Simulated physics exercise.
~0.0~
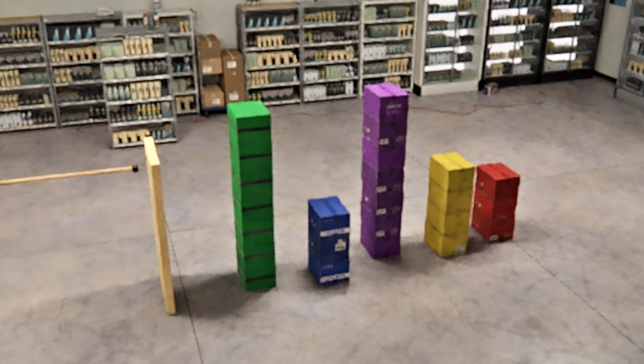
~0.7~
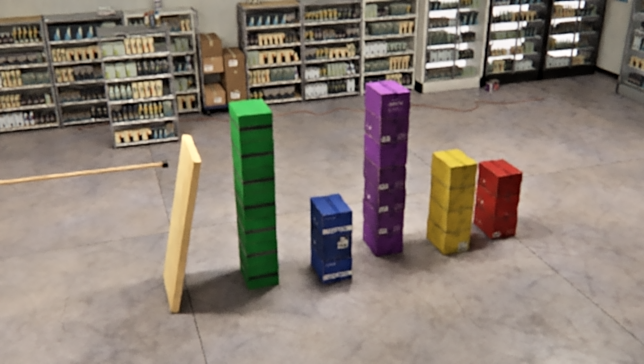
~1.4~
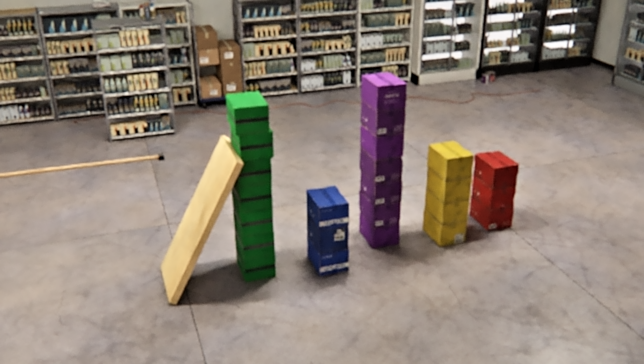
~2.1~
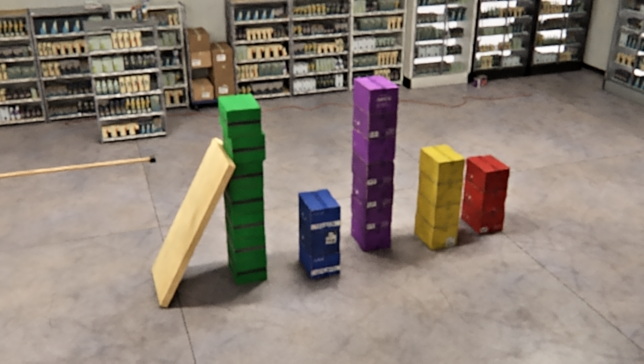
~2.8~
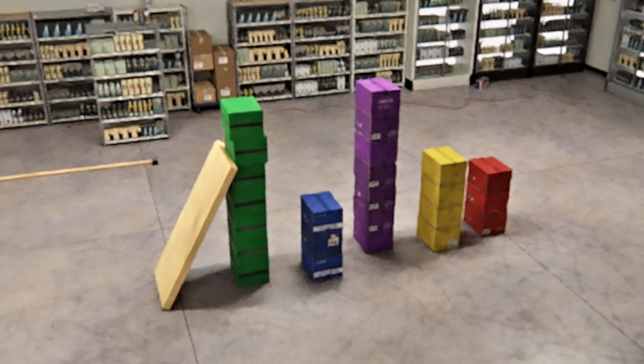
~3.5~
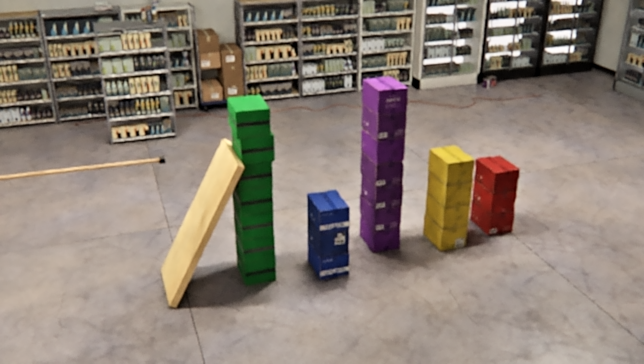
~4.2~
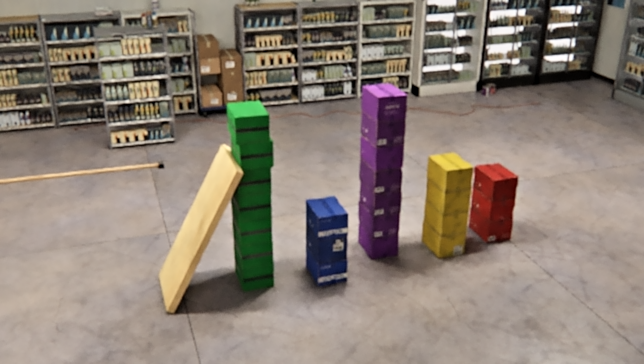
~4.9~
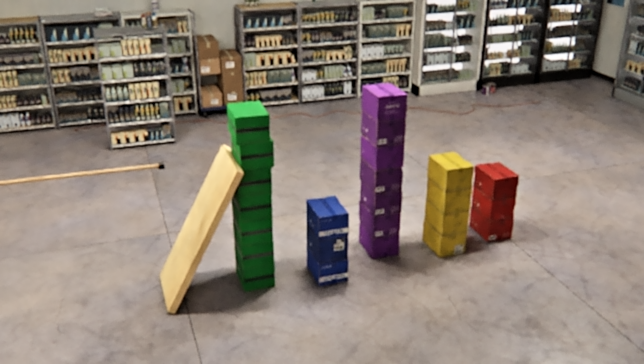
On the concrete floor of a storeroom lined with stocked shelves, a wooden board stands upright beside five separate piles of cartons, coloured green, blue, purple, yellow and red from left to right. A thin pole reaches in from the left and the board begins to tip to the right. It falls against the tall green pile, nudging one of its upper cartons slightly out of line. The board stops there, propped at a slant against the green cartons. The view sways a little, but nothing else shifts, and all five piles remain standing.
